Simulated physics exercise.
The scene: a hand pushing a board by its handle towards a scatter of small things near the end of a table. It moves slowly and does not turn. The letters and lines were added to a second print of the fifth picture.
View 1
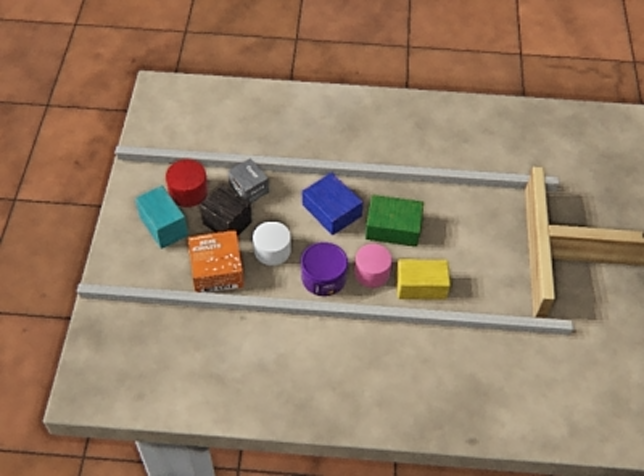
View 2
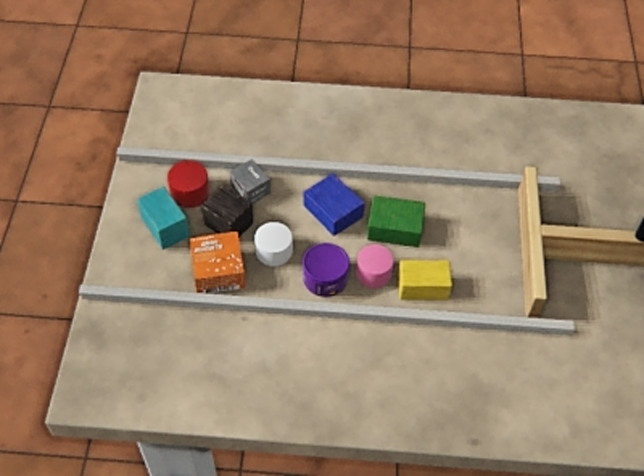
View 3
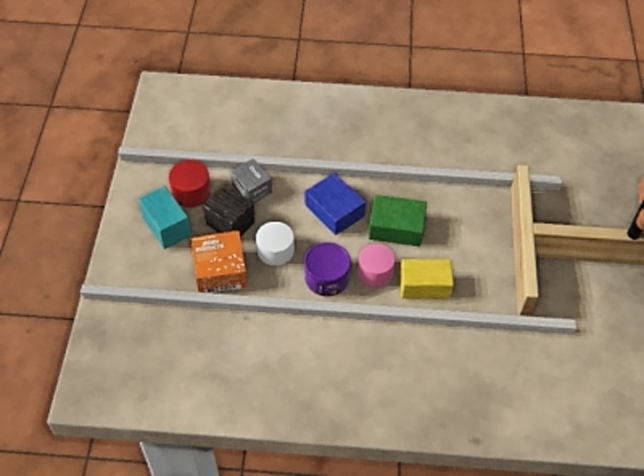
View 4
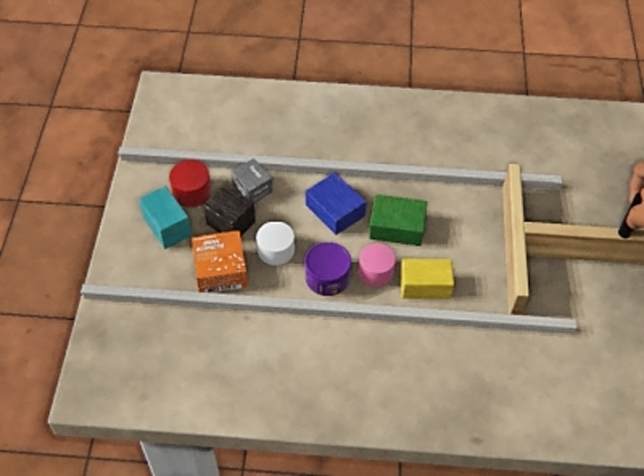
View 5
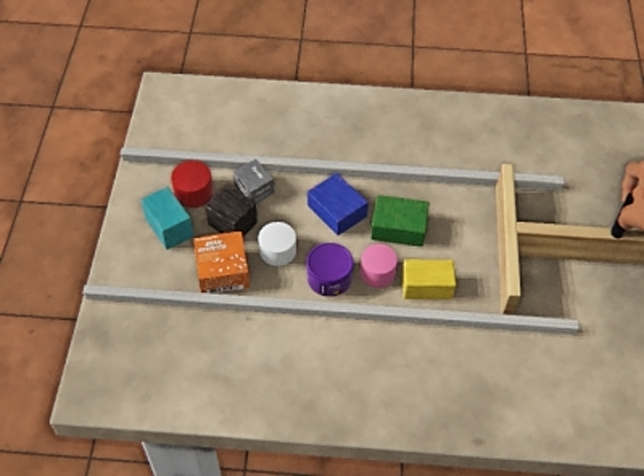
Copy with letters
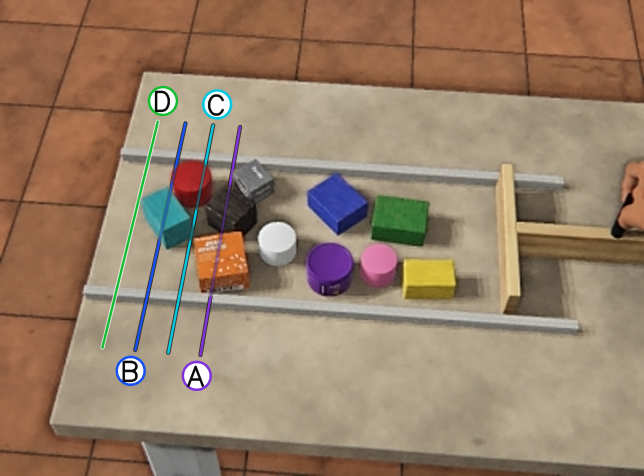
The clip shows a wooden board between two rails on a table, slowly pushed left by its handle toward scattered colourful blocks and round pots, which stay in place as the gap narrows and a hand enters at right.
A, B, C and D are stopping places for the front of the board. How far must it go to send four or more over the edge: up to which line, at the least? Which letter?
C is the first line that does it.
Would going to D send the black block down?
Yes.
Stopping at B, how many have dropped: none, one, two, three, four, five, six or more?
In all, six or more.
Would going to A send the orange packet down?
No.
On the marked copy, A at (222, 231); B at (163, 227); C at (193, 229); D at (133, 225).
With C. Early on, board (396, 218); purple tub (289, 276); yellow block (360, 271).
Further on, board (282, 210); red pot (147, 170); turquoise block (140, 213).
At the end, board (194, 204); black block over the edge; turquoise block over the edge; five fallen.
As for the rest, A drops only two; B drops seven, but is farther than needed; D drops seven, but is farther than needed.
